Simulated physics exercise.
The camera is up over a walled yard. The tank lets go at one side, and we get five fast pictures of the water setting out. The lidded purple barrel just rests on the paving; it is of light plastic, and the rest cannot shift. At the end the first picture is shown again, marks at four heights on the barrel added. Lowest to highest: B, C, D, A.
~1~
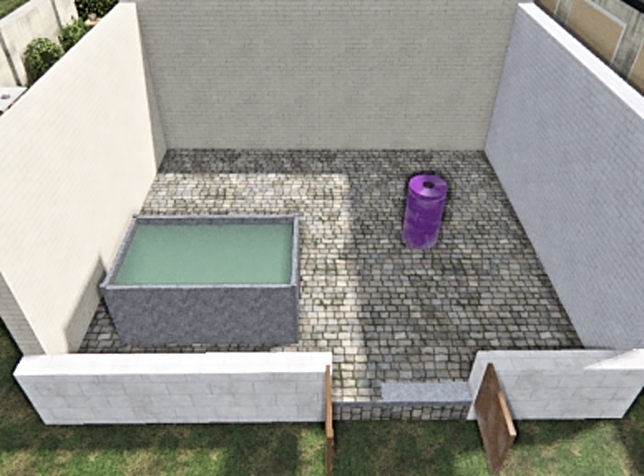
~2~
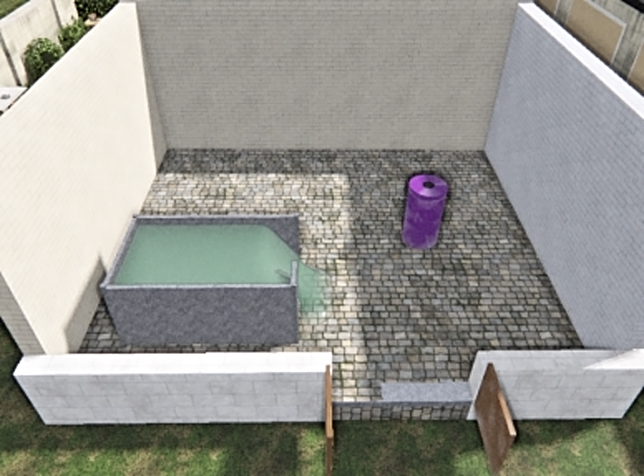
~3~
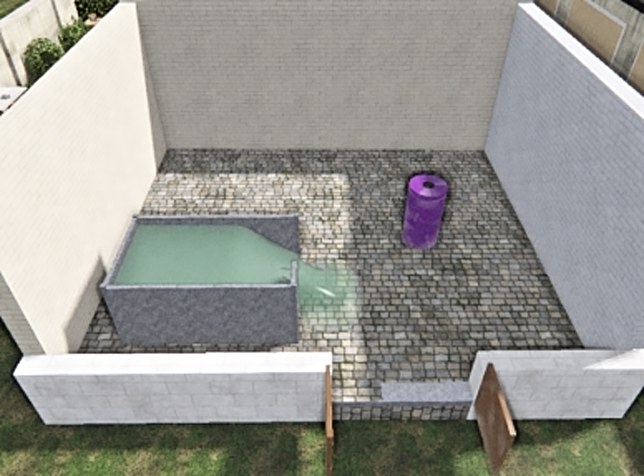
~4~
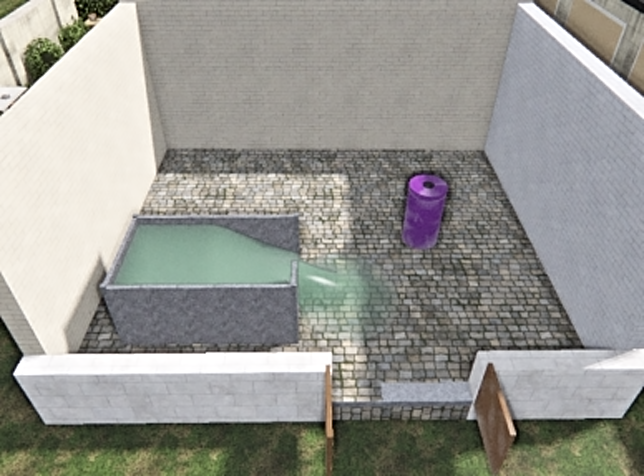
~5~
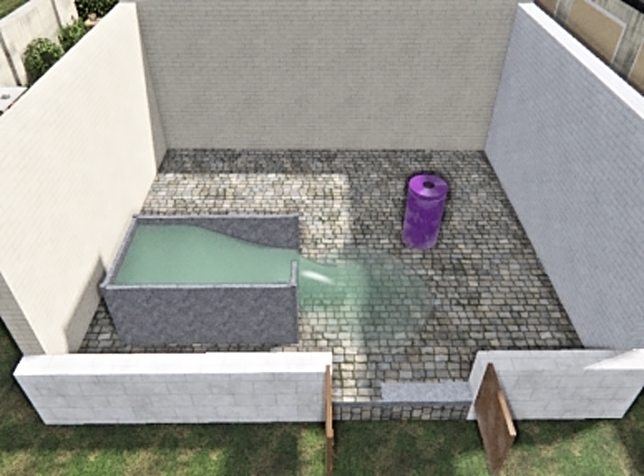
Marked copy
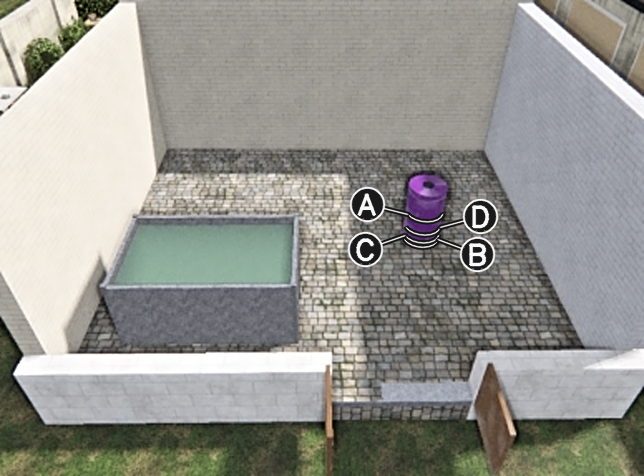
In this clip, a full stone tank of greenish water in a walled, paved yard begins pouring from its right side, and the water spreads rightward across the cobbles while a purple barrel stands still.
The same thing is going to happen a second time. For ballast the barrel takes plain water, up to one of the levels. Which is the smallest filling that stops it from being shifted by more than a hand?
Go for A.
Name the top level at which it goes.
That would be D.
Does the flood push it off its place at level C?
Yes.
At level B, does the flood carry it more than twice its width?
Yes, it does.
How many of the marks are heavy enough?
One.
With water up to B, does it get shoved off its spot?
Yes.
On the marked copy, A at (427, 221); B at (423, 247); C at (423, 243); D at (425, 235); from the bottom up B, C, D, A.
Choosing A, it does not move.
Choosing B, it is pushed about 5 times its own width away.
Choosing C, it is pushed about 4 times its own width away.
Choosing D, it is pushed about its own width away.
